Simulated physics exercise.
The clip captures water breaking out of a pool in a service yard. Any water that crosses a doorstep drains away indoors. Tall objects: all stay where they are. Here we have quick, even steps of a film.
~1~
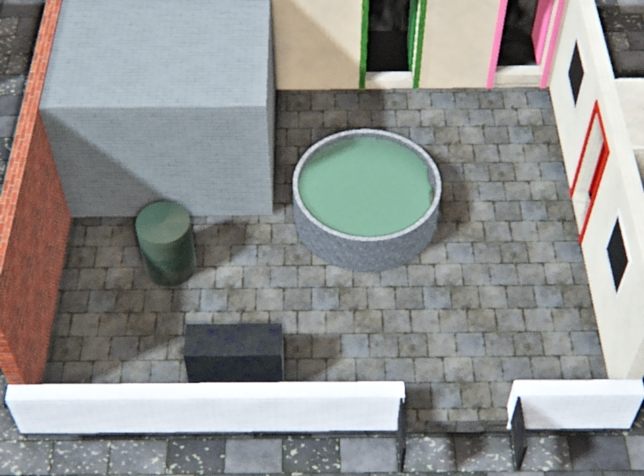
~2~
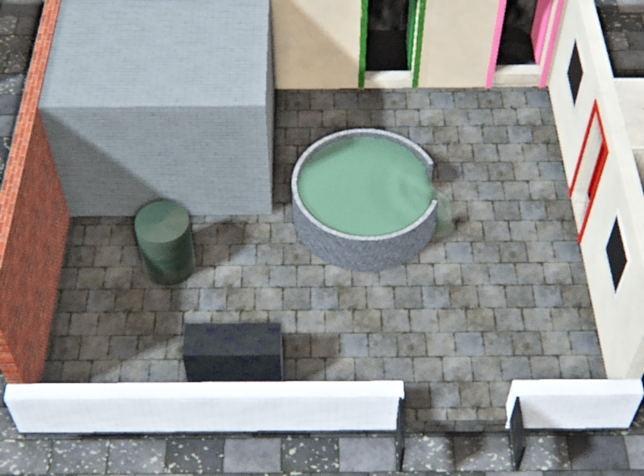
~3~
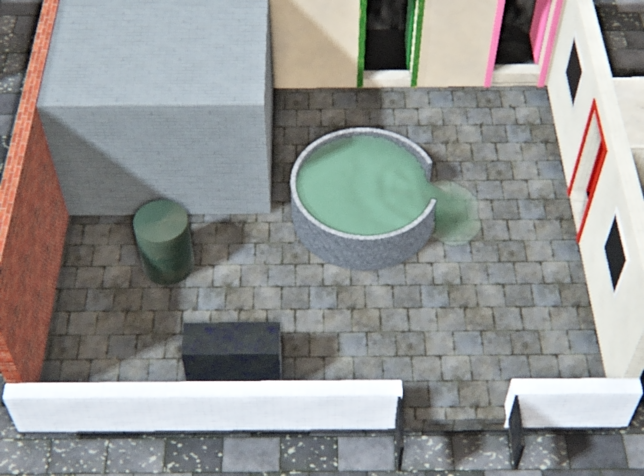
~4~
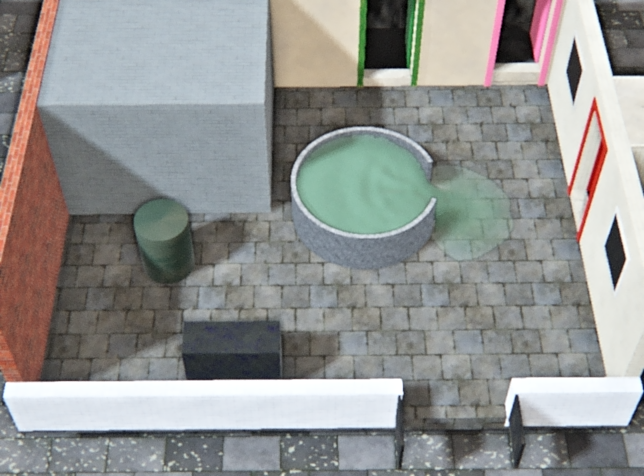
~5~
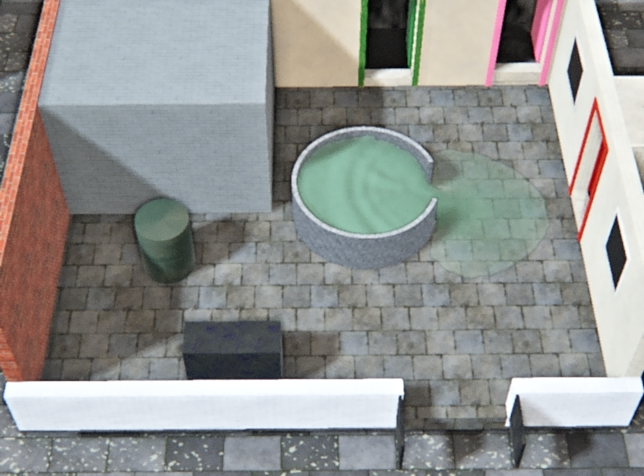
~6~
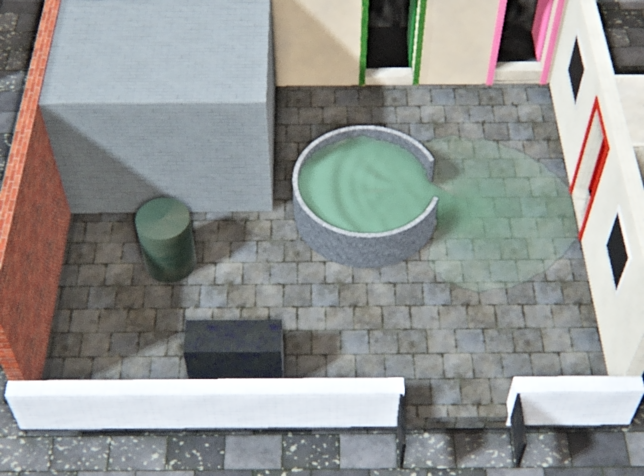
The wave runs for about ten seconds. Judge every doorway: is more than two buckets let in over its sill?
The green door is going to be at or under the line, the pink door is going to be at or under the line, the red door is going to be over the line.
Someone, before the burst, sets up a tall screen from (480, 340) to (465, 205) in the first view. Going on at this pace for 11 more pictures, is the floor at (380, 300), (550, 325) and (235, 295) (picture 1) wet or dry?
Submerged, spared, then spared.
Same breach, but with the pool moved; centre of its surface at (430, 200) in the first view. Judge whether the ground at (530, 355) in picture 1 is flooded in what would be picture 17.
At that place: Covered.
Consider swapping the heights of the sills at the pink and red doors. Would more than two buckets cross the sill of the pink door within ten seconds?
Quick answer - the pink door overshoots.
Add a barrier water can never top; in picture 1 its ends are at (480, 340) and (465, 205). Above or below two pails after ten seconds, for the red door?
Red: Within bounds.
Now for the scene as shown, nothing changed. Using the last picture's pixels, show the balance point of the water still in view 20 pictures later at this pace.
Roughly (436, 214) in the last picture.
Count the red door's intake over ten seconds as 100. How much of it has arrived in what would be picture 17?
Around 60 %.
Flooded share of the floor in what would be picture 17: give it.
Estimated share: About 25 %.
A moment on, water covers 20 % of the floor; the green door not reached, the pink door not reached, the red door over two buckets in.
Next, water covers 25 % of the floor; the green door not reached, the pink door wet at the sill, nothing in, the red door far over two buckets in.
Then, water covers 40 % of the floor; the green door wet at the sill, nothing in, the pink door wet at the sill, nothing in, the red door far over two buckets in.
Later, water covers 70 % of the floor; the green door wet at the sill, nothing in, the pink door under two buckets in, the red door far over two buckets in.
In the end, water covers 90 % of the floor; the green door wet at the sill, nothing in, the pink door under two buckets in, the red door far over two buckets in.
